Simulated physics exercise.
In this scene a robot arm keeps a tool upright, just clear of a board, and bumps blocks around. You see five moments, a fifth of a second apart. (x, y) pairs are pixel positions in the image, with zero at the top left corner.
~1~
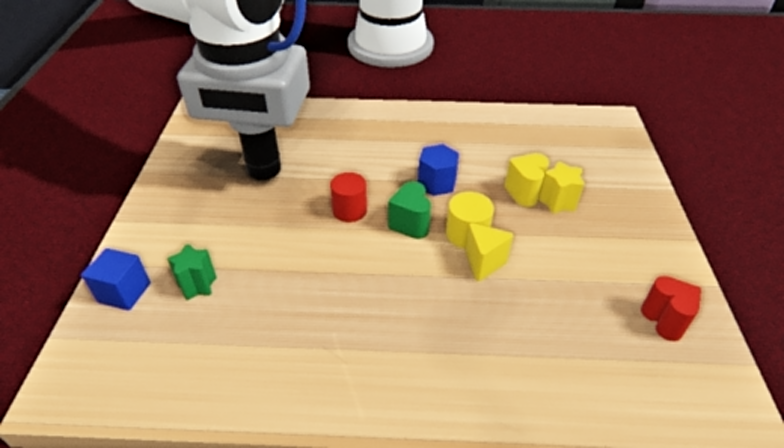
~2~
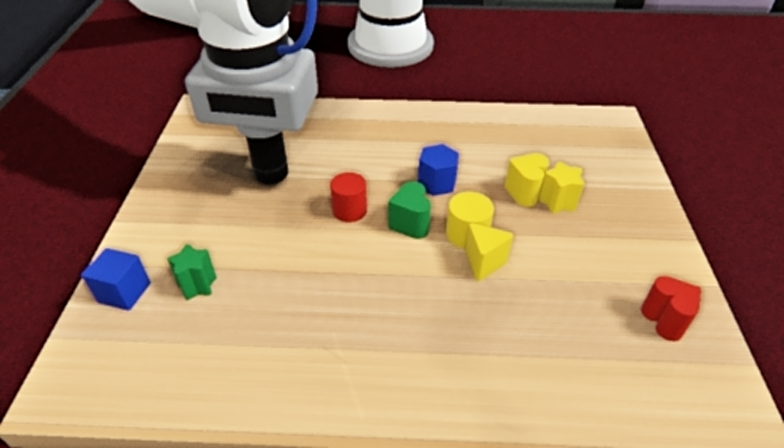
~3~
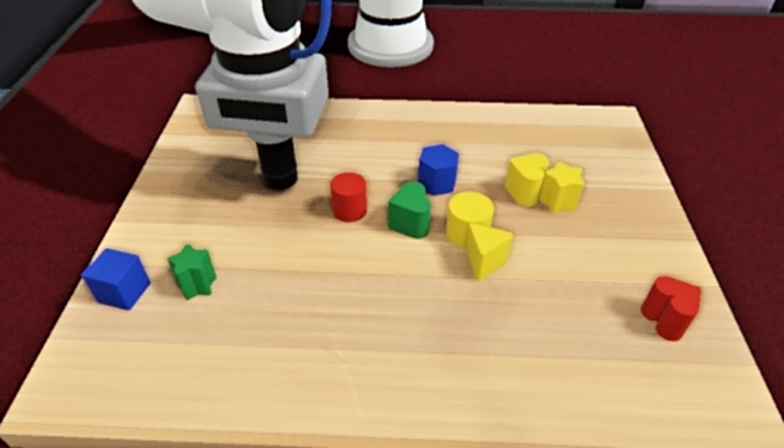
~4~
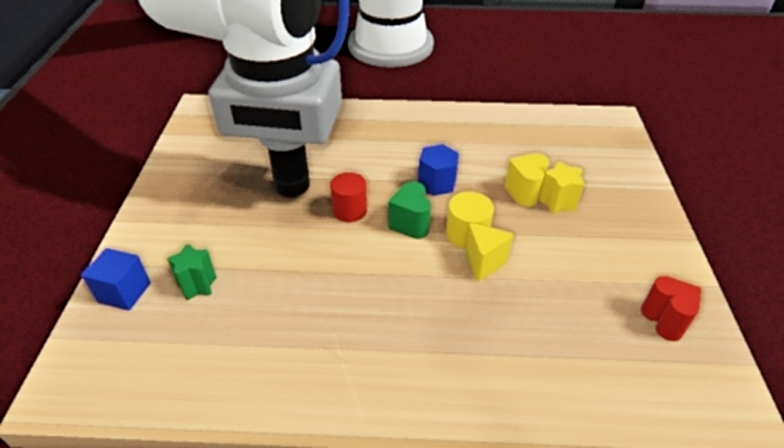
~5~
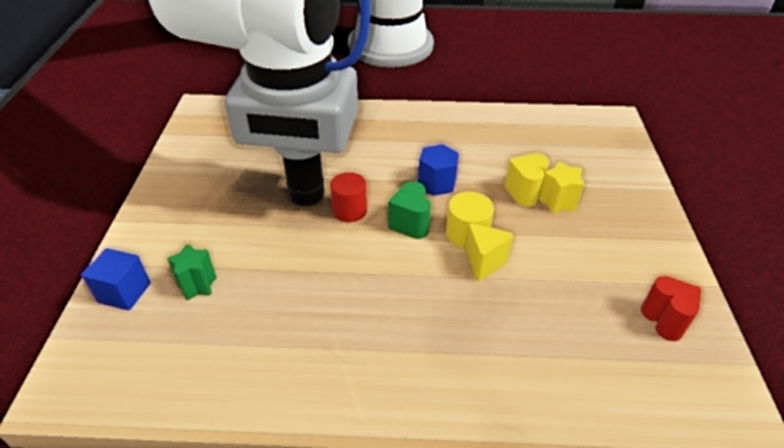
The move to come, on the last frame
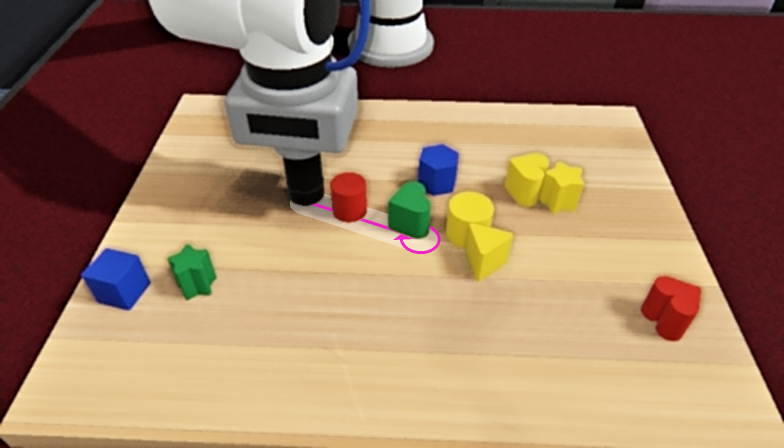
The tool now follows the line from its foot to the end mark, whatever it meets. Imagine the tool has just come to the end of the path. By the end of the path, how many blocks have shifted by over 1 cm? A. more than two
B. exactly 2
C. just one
Letter A.
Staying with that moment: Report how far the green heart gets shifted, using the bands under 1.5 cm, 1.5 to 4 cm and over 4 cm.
The answer is over 4 cm.
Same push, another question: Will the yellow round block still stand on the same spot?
I'd say no.
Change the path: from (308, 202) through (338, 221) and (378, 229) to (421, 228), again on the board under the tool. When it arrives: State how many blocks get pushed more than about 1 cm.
Total moved: Three or more.
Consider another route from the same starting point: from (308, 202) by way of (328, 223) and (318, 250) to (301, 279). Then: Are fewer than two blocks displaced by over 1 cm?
Yes - that is the case.
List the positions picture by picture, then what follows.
The first picture shows tool tip (265, 170); block tops, red round block (348, 183); green heart (412, 197); yellow round block (471, 206); yellow triangle (489, 237).
The second picture shows tool (272, 174); blocks unchanged.
The third picture shows tool (281, 180); blocks unchanged.
The fourth picture shows tool (293, 187); blocks unchanged.
The fifth picture shows tool (307, 195); red round block (348, 183); green heart (412, 197); yellow round block (471, 206); yellow triangle (489, 237).
Path on the board, straight from (308, 202) to (420, 239).
The first path, step by step. One third of the way, tool (343, 206); red round block (379, 188).
Two thirds of the way, tool (381, 218); red round block (419, 198); green heart (456, 207); yellow round block (498, 210).
At the end, tool (421, 231); red round block (459, 205); green heart (495, 216); yellow round block (531, 210); yellow triangle (506, 250), turned 40° clockwise.
